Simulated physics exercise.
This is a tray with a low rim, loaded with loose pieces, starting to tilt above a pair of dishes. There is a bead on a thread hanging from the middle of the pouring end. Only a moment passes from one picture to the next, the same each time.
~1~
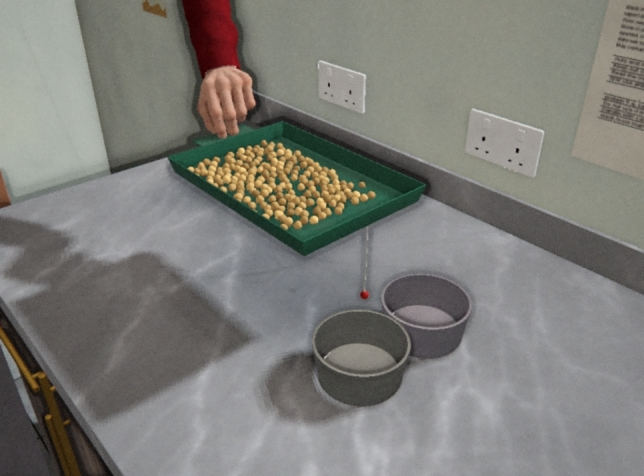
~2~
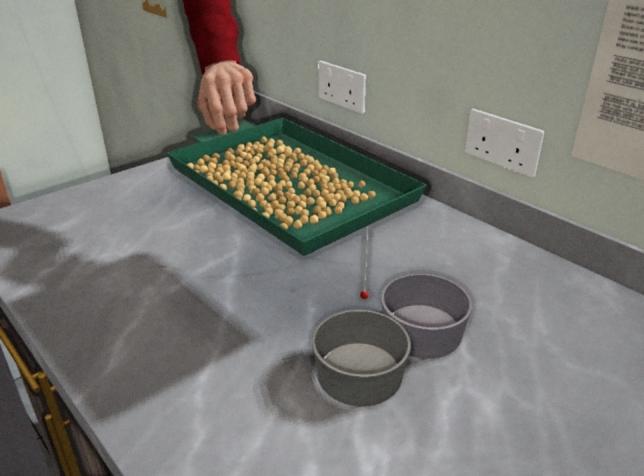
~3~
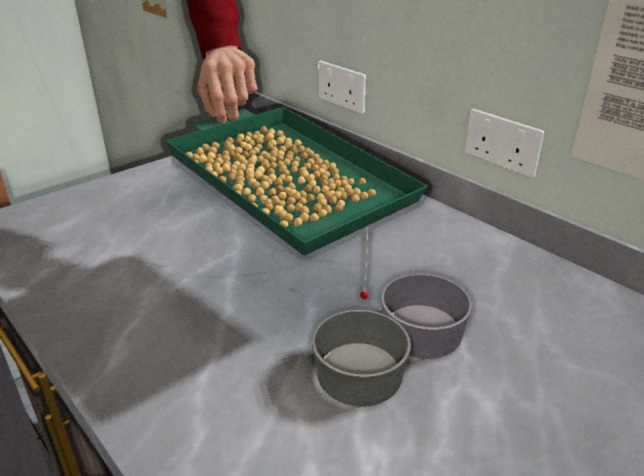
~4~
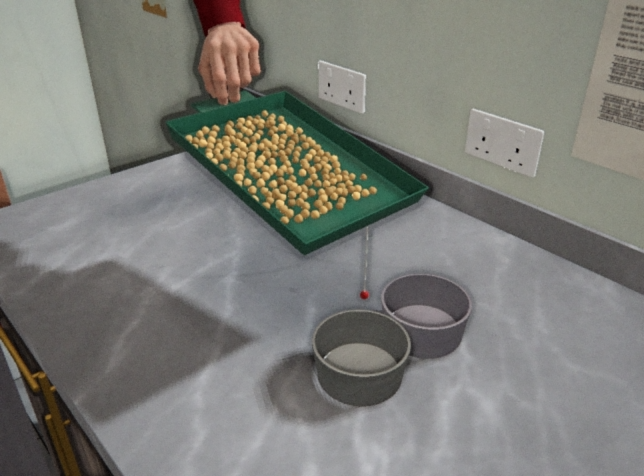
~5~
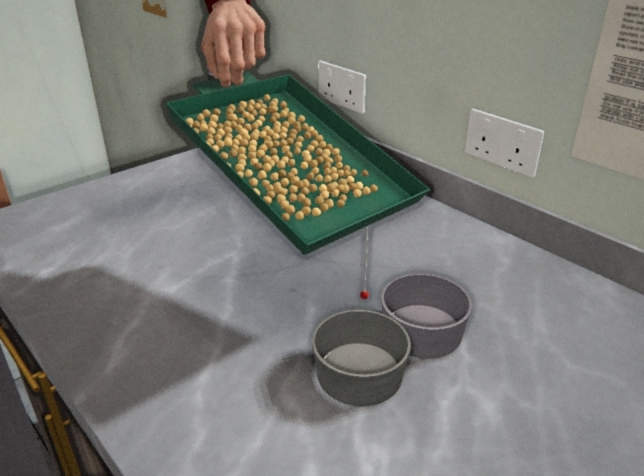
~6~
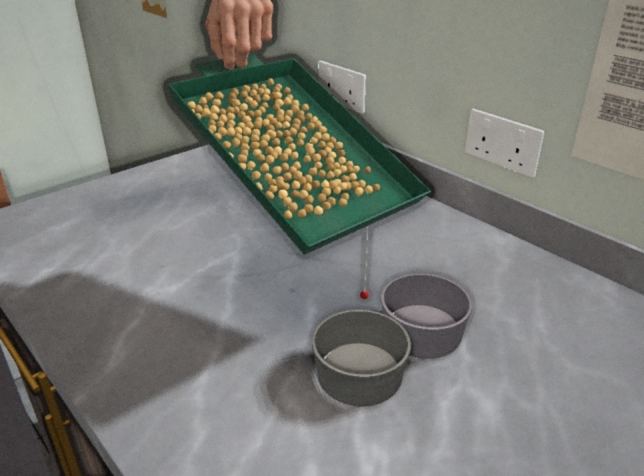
A hand in a red sleeve holds the far end of a green tray above a grey marbled worktop, seen from above at an angle. Tan chickpeas cover much of the tray, with two grey dishes and a hanging red bead below its near end, and white sockets behind. The hand lifts steadily, steepening the tray while the dishes, bead and camera stay still.
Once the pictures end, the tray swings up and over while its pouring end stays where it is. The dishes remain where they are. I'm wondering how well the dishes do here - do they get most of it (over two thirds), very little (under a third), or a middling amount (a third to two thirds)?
They get most of it, over two thirds.
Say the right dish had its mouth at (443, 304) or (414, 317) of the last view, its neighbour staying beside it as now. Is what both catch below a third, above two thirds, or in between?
First: Above two thirds. Second: Above two thirds.
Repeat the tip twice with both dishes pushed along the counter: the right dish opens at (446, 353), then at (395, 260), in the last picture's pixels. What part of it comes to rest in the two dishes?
Roughly 30% the first time and 0% the second time.
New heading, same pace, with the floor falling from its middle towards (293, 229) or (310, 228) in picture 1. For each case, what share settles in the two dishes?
Respectively 40 and 70 in a hundred.
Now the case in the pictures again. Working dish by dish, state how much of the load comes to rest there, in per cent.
Left dish: 40; right dish: 40 percent.
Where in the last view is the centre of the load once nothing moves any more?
The centre settles at about (407, 354).
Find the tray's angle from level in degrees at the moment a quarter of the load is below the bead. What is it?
About 95°.
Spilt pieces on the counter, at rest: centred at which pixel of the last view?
Estimate: About (469, 402).
Shortly afterwards, tray tipped steeply; the whole lot on the tray.
Next, tray tipped past a quarter turn; near two thirds on the tray; a little in the left dish; a little in the right dish; a little outside both; a little in the air.
Some moments later, tray tipped past a quarter turn; near a third in the left dish; near a third in the right dish; near a quarter outside both.
In the end, tray tipped past a quarter turn; near a third in the left dish; near a third in the right dish; near a quarter outside both.
